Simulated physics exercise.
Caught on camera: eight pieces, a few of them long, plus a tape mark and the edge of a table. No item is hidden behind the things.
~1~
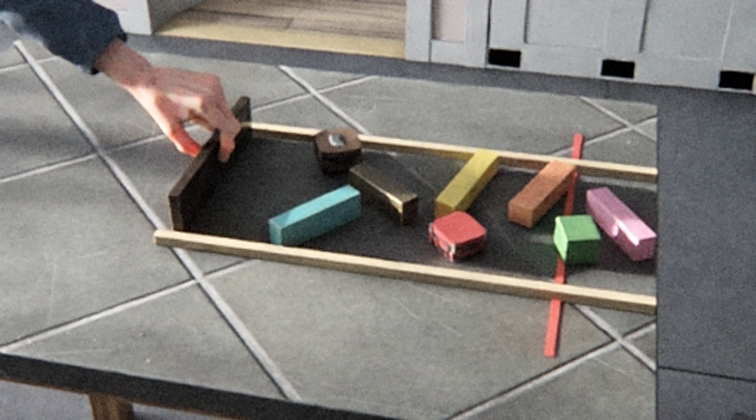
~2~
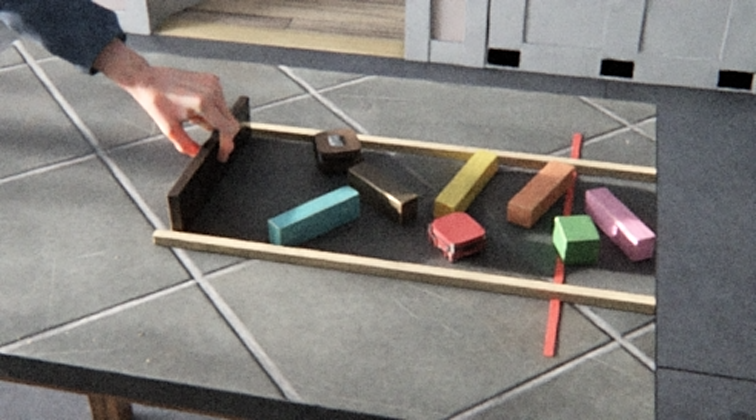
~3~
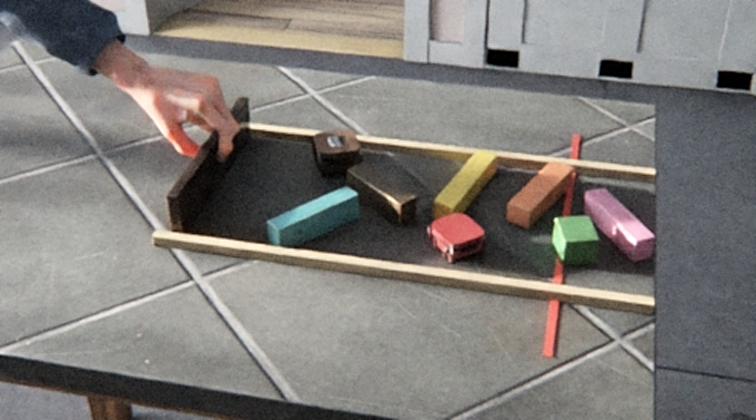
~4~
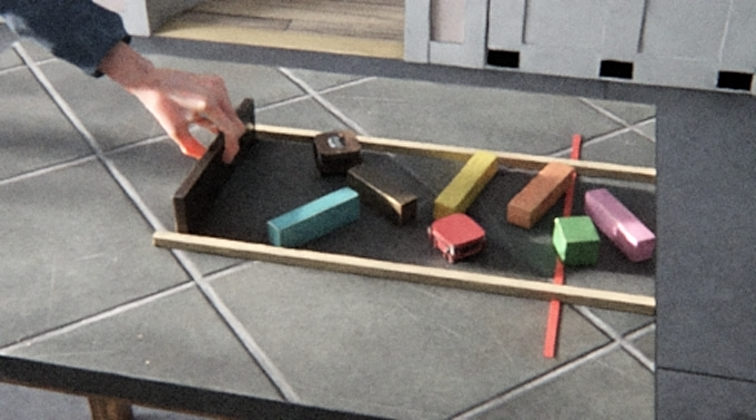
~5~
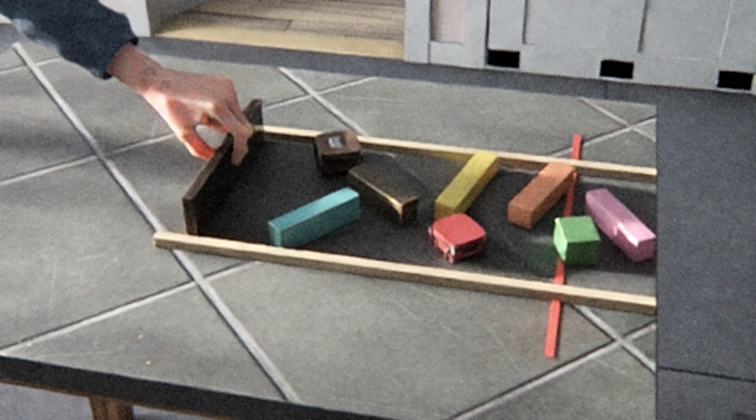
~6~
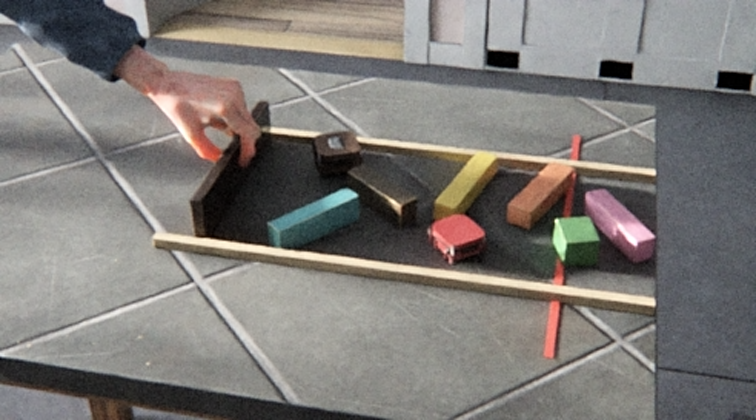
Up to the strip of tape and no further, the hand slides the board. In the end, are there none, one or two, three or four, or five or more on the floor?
There are one or two on the floor.
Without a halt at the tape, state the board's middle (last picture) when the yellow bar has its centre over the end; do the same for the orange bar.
At (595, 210) for the yellow bar; at (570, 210) for the orange bar.
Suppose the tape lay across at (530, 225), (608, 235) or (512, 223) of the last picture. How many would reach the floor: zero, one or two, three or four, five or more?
Going tape by tape, I get none, then 3 or 4, then not one.
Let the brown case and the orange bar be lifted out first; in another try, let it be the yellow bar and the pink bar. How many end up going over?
The number fallen is 0, and in the other try 0.
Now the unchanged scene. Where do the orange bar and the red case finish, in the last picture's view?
First object: (651, 207); second object: (603, 271).
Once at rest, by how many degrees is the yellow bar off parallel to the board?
Roughly 0°.
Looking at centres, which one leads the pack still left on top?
It's the orange bar that ends up nearest.
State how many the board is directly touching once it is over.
That would be 2 of them.
A little later, none off yet; pink bar at rest near (618, 224); green block at rest near (576, 241); orange bar at rest near (542, 195).
Next, none off yet; pink bar at rest near (618, 224); green block at rest near (576, 241); orange bar moving near (552, 196).
When it is over, the number that fall off is one or two; down, pink bar.
